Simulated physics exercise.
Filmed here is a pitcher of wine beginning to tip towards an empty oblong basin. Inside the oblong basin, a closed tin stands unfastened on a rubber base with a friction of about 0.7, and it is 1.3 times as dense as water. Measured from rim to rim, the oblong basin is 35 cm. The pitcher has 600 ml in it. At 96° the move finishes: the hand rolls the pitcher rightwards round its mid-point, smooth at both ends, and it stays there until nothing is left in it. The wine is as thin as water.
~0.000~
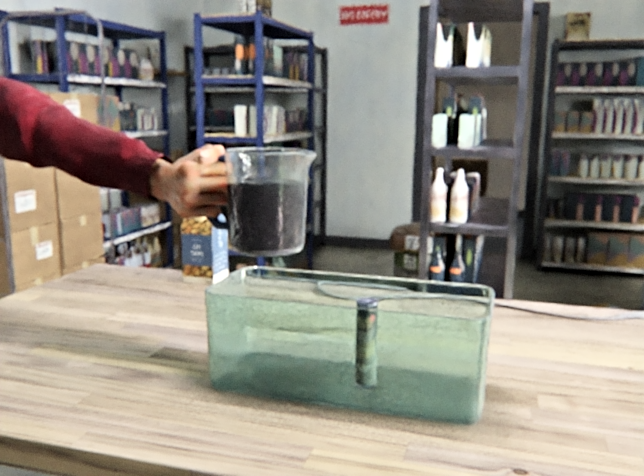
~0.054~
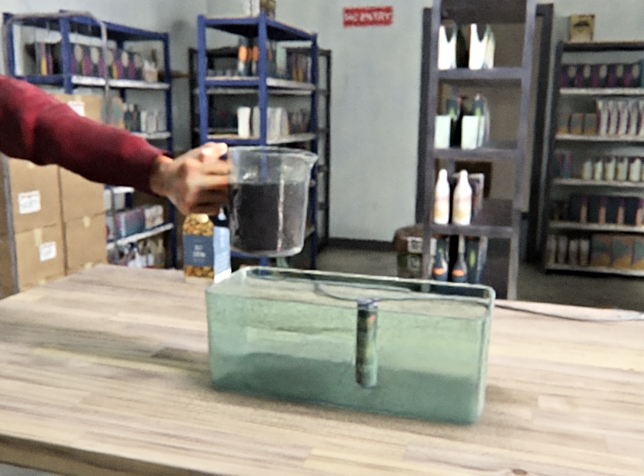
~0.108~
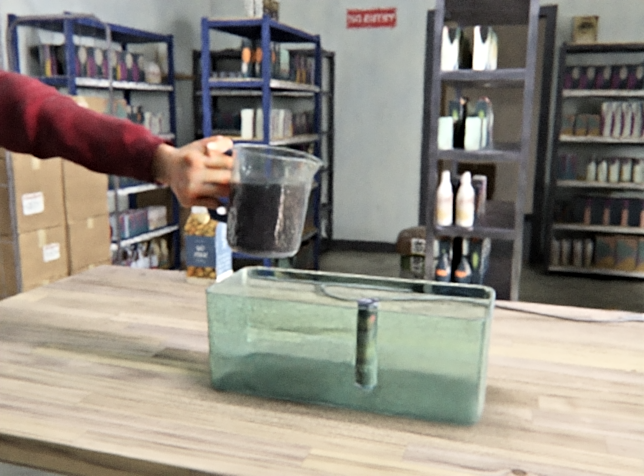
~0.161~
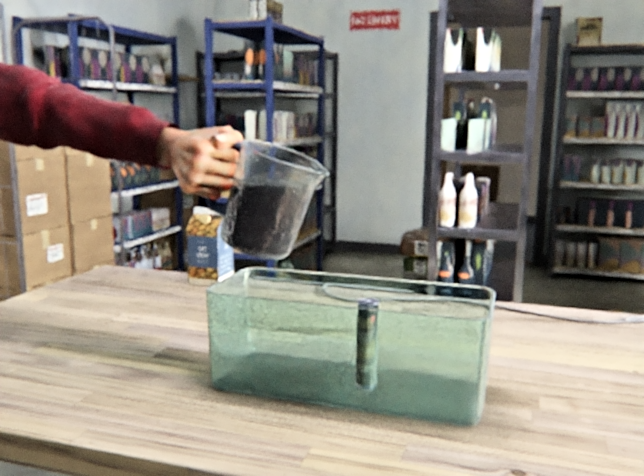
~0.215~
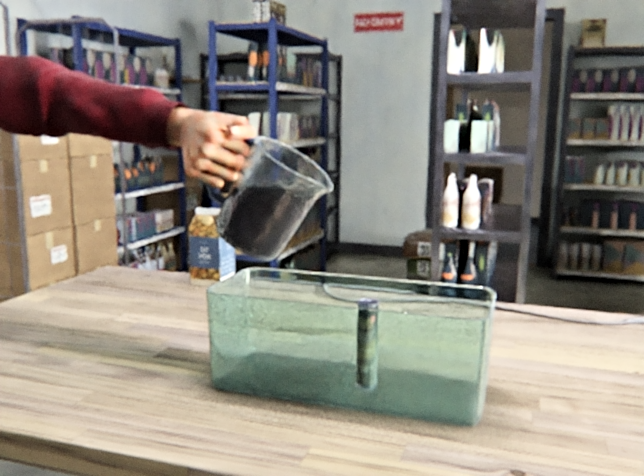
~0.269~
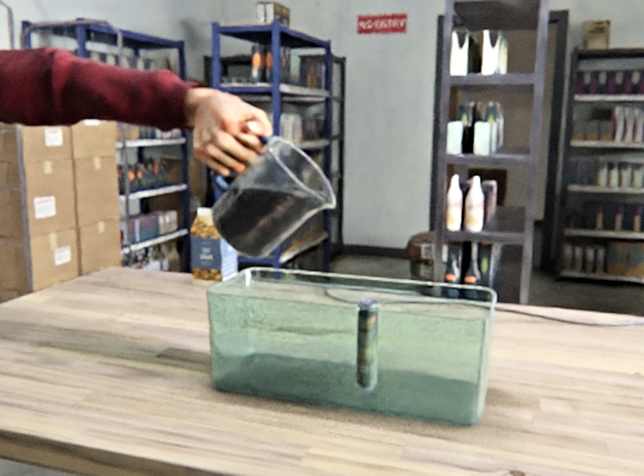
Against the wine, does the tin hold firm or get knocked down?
I reckon it can't hold on.
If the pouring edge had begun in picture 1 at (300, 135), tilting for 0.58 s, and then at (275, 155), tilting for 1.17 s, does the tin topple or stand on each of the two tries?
Try 1: Tipped over; try 2: Still standing.
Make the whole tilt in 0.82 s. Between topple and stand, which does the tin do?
Then it goes over.
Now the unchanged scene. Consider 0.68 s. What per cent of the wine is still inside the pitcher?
About 28 percent.
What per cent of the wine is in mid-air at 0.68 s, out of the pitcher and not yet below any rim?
14 per cent, roughly.
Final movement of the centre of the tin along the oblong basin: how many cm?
Around 7.5 cm.
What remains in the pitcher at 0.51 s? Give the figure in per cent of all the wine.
At that time about 66 in a hundred parts are still held.
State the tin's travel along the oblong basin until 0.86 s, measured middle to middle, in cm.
Near 7 cm.
After 0.51 s the tilt is 94° and 66 per cent is still to pour; the tin stands where it began.
After 0.68 s the tilt is 96° and 27 per cent is still to pour; the tin leans 17°.
After 0.86 s the tilt is 96° and 11 per cent is still to pour; the tin lies on its side.
After 1.06 s the tilt is 96° and 4 per cent is still to pour; the tin lies on its side.
In the end the tin lies on its side.
